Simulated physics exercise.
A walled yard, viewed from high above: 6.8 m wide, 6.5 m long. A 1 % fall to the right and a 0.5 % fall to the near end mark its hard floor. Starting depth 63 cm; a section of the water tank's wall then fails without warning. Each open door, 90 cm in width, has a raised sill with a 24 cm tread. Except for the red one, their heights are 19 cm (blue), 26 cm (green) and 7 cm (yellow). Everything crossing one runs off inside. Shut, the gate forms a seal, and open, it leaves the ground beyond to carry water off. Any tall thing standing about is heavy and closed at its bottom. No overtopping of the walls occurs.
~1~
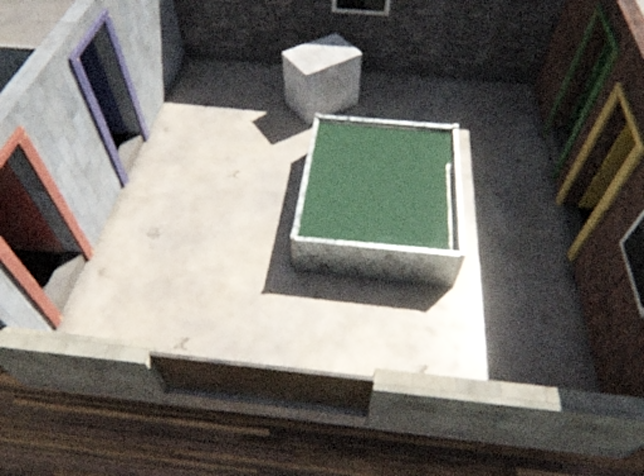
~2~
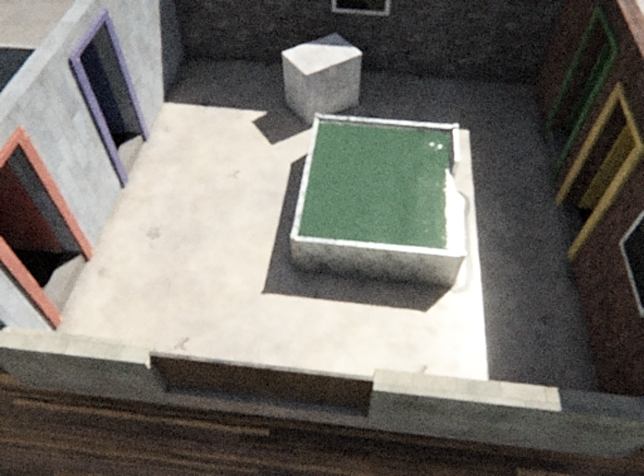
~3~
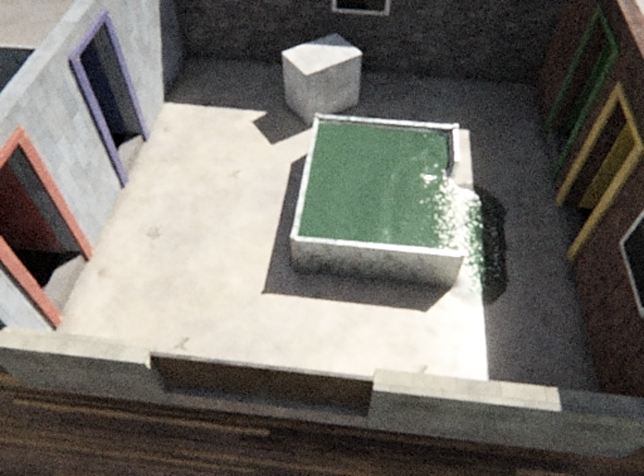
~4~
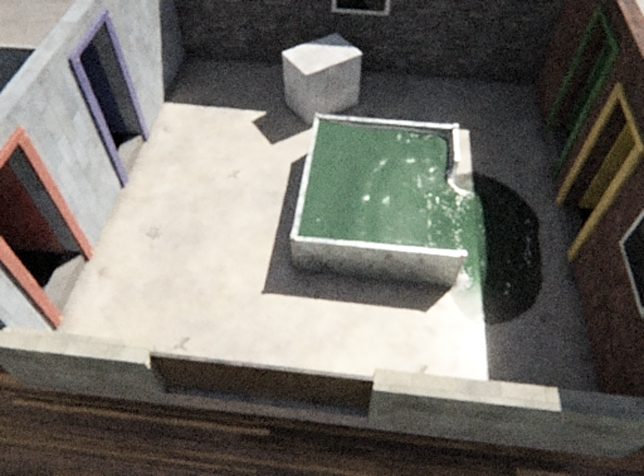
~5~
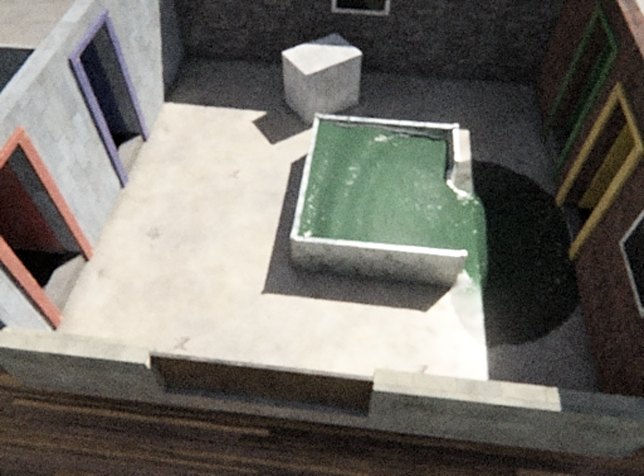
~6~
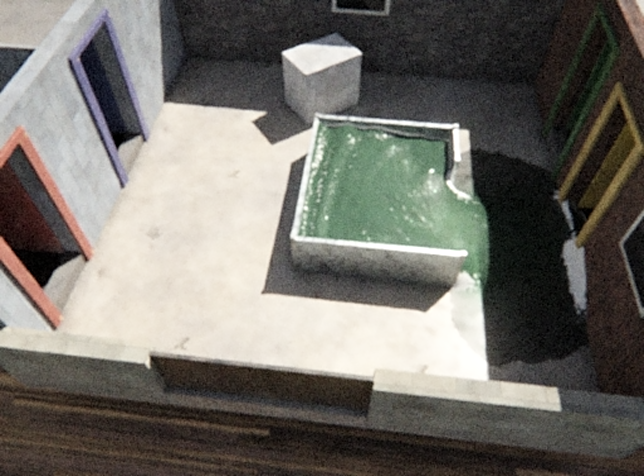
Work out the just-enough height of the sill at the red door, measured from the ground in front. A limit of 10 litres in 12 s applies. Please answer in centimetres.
It works out at roughly 13 cm.
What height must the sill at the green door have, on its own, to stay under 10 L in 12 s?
Green would need about 6.5 cm on its own.
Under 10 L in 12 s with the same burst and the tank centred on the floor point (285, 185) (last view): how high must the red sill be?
Minimum: Approx. 8.5 cm.
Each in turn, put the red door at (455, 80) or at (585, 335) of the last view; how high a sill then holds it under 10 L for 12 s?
Around 7.0 and 31 cm respectively.
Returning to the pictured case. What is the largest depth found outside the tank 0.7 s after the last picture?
Max depth: Around 46 cm.
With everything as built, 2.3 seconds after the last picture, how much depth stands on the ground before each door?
Depths in cm: Blue 0, red 0, green 8, yellow 25.
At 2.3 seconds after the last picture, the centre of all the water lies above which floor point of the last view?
I'd say around (447, 250).
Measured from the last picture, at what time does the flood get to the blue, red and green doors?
Blue = 4.5 s, red = 3.6 s, green = 0.3 s.
Then, 0.7 s after the last picture water covers 15 % of the floor, deepest (46 cm) near (565, 270); it has not reached the red door.
Then, 2.3 s after the last picture water covers 35 % of the floor, deepest (38 cm) near (593, 409); it has not reached the red door.
Then, 11.3 s after the last picture water covers 100 % of the floor, deepest (10 cm) near (308, 89); 5 cm at the red door, 0 litres in over its 20 cm sill.
At the red door as built, the water peaked near 17 cm, 4.5 s after the last picture.
Run again over the same 12 s with other heights there, 23 litres in over 11 cm, 3 litres over 15 cm. The limit of 10 litres is kept from about 13 cm up.
